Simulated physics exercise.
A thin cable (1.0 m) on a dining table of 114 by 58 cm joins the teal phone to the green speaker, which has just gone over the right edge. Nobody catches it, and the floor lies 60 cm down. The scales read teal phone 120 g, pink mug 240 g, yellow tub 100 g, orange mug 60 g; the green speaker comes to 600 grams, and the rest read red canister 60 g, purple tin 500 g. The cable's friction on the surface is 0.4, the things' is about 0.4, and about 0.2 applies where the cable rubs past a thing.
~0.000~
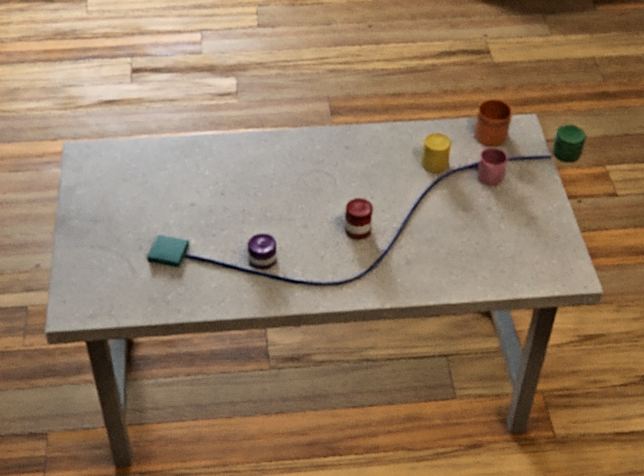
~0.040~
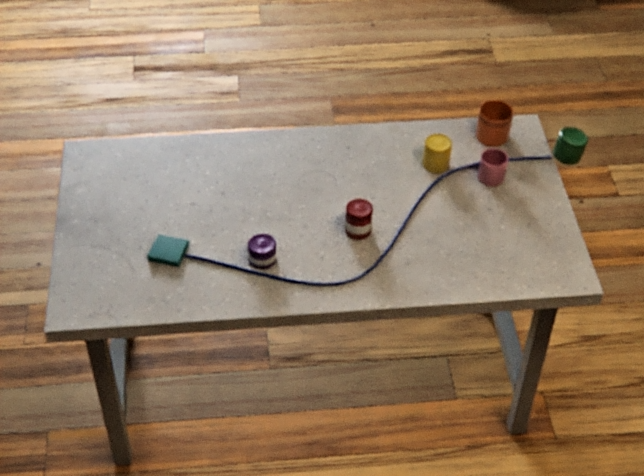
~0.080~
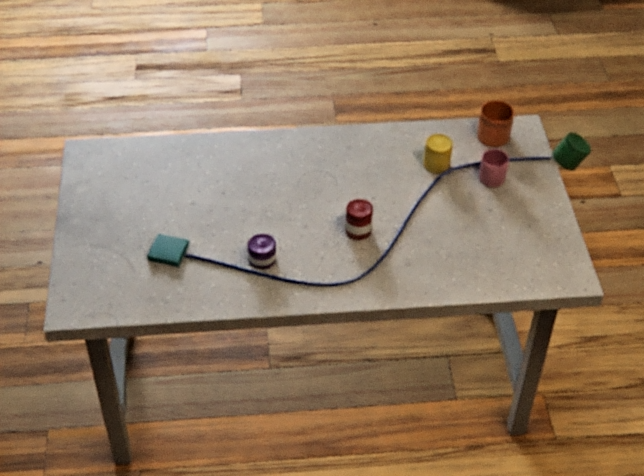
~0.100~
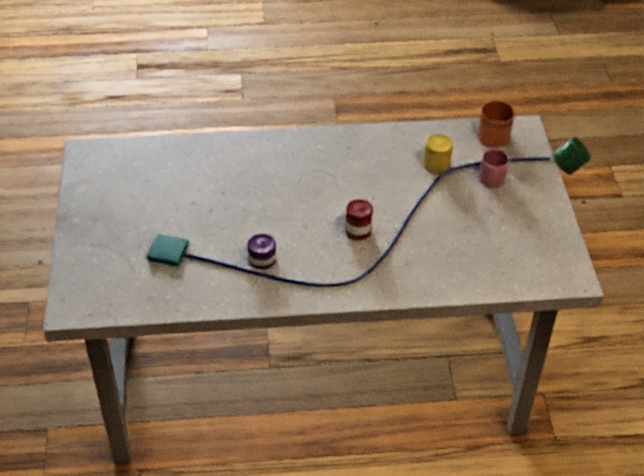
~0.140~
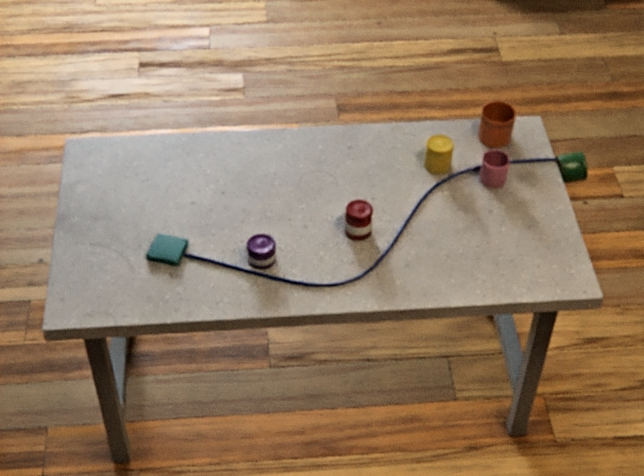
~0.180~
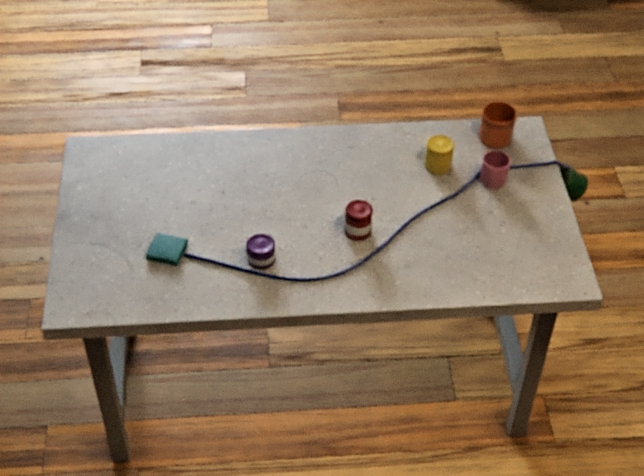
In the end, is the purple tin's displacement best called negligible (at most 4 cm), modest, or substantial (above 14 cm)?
Best called negligible.
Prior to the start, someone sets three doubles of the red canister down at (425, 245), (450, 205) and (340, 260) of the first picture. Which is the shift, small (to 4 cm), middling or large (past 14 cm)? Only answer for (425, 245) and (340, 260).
Taking them in that order, the first shows a medium amount of movement and the second shows a lot of movement.
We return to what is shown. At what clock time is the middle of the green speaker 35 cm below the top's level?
That comes at 0.44 seconds.
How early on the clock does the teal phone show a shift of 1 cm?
The teal phone gets there at 0.24 seconds.
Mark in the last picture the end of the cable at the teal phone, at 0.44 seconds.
Pixel estimate: (273, 269).
After 0.4 s, the cable's tail end at (273, 269); purple tin 2 cm off its start, teal phone 22 cm off its start, red canister 10 cm off its start.
After 0.7 s, the cable's tail end at (418, 255); purple tin 2 cm off its start, teal phone 52 cm off its start, green speaker over the edge.
After 0.9 s, the cable's tail end at (503, 253); purple tin 2 cm off its start at (268, 239), teal phone 68 cm off its start at (486, 250), green speaker over the edge.
After 1.2 s, the cable's tail end at (504, 253); purple tin 2 cm off its start, teal phone 68 cm off its start, green speaker over the edge.
After 2.4 s, the cable's tail end at (504, 253); purple tin 2 cm off its start at (268, 239), teal phone 68 cm off its start at (487, 250), green speaker over the edge, red canister 10 cm off its start at (339, 179).
